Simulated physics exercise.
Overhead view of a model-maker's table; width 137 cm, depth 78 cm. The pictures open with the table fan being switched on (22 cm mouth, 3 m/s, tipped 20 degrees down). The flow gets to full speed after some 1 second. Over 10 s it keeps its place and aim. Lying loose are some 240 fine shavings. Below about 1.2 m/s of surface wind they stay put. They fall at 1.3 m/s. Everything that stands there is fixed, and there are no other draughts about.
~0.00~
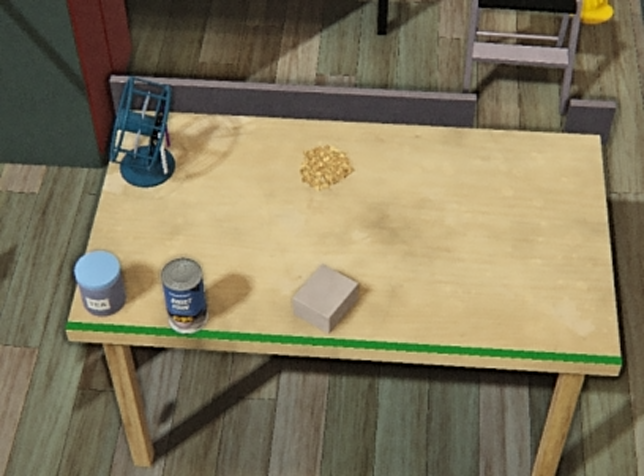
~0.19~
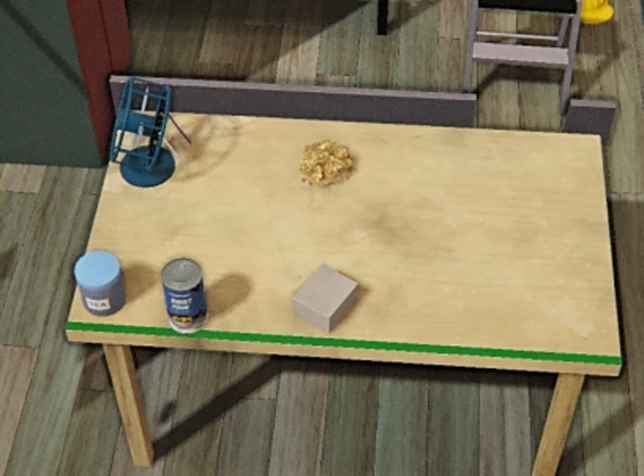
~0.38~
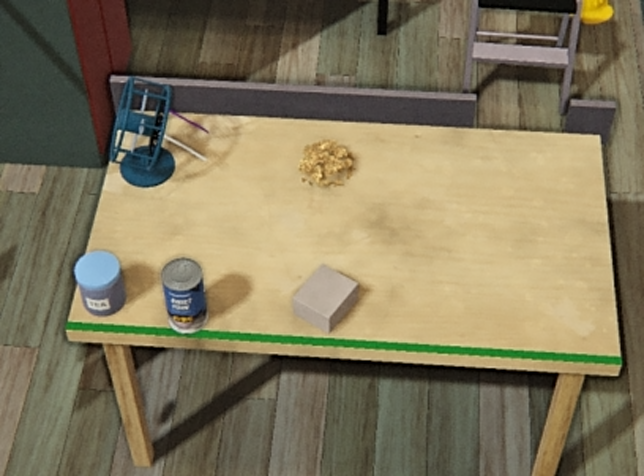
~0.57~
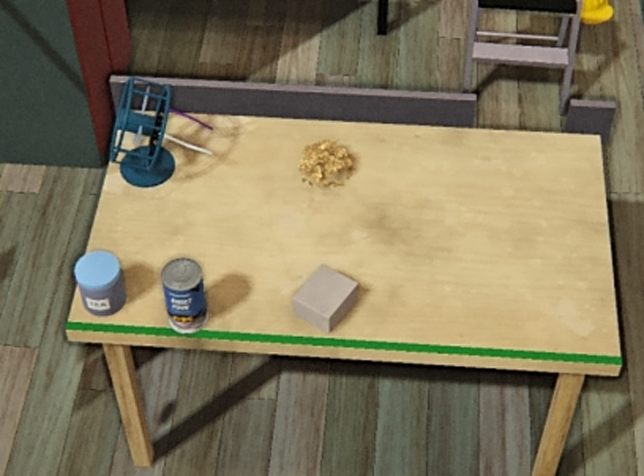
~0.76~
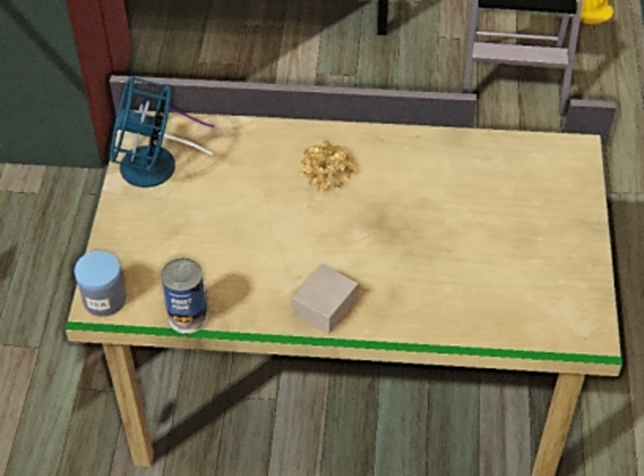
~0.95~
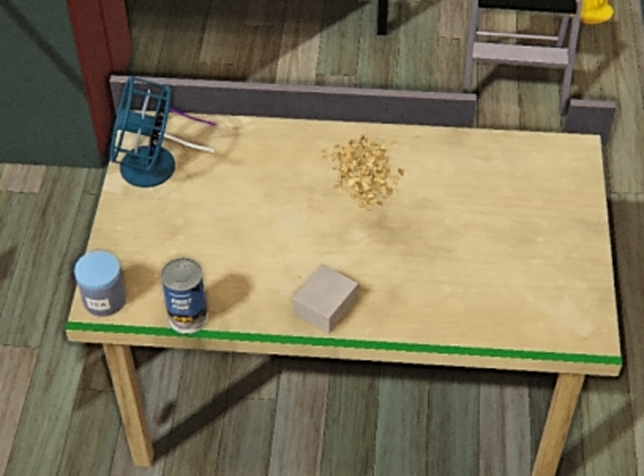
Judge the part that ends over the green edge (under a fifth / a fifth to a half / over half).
Short answer: Below one fifth.
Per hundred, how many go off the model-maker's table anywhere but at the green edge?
I would put it at around 100 per cent.
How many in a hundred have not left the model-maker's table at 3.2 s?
Close to 0 in a hundred are still there.
After 2.0 s the count stands so, 0 % are over the green edge.
After 3.2 s the count stands so, 0 % are over the green edge.
After 5.5 s the count stands so, 0 % are over the green edge.
After 10.0 s, at the end, 0 % are over the green edge.
